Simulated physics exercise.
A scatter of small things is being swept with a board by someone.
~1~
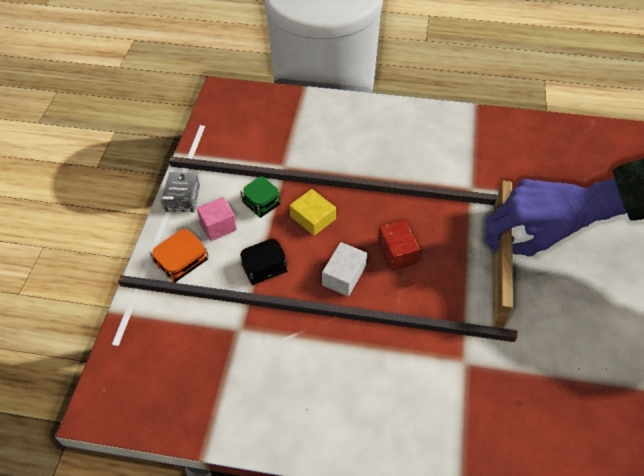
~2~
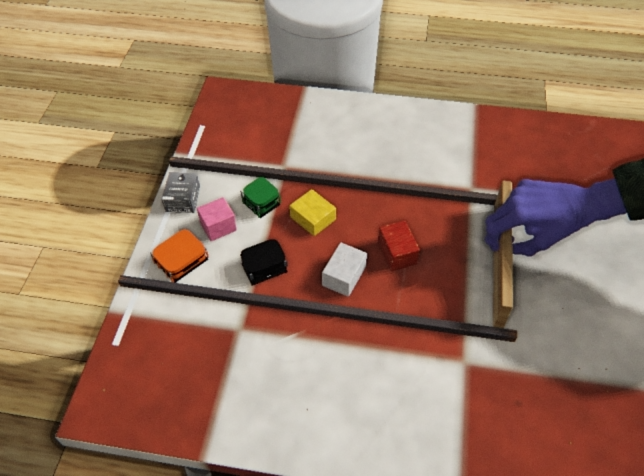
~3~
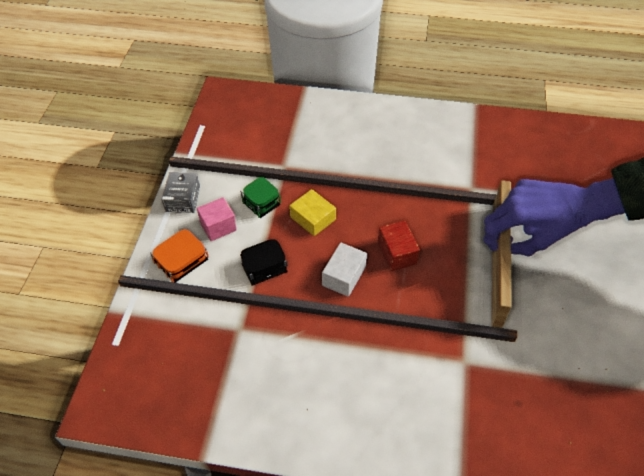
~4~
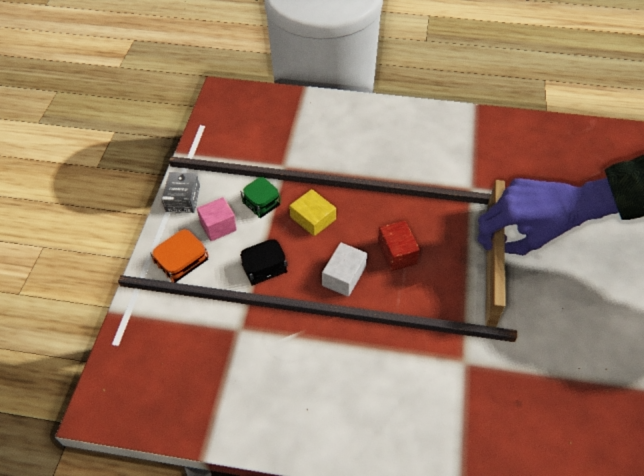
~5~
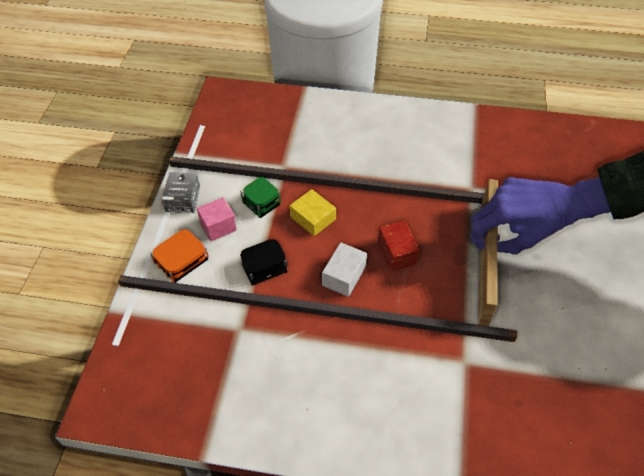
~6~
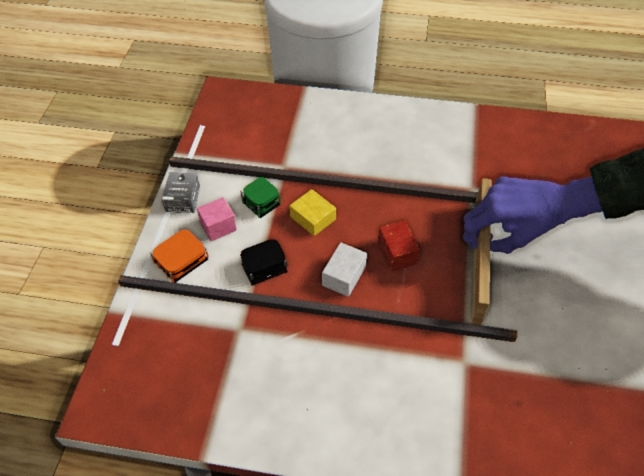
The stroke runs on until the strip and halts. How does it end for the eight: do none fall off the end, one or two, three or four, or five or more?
It ends with five or more off the end.
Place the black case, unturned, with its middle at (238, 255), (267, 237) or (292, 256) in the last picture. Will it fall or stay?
Going through them in turn, the case fails to stay, then fails to stay, then fails to stay.
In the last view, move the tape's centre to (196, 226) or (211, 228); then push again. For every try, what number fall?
In order, 2 and 2.
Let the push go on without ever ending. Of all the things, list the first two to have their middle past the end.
In order: The orange case, the grey box.
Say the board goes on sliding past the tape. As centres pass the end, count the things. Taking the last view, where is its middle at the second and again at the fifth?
Around (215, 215); afterwards around (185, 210).
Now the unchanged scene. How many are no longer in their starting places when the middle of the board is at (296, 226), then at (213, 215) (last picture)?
First 5, then 8.
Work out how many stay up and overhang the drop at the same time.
I'd put it at 3.
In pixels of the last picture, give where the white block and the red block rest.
The first near (136, 244), the second near (151, 210).
Soon after, none off yet; grey box at rest near (181, 192); orange case at rest near (180, 256); pink block at rest near (217, 219).
In the end, the number that fall off is five or more; gone, black case, green case, pink block, orange case and grey box.
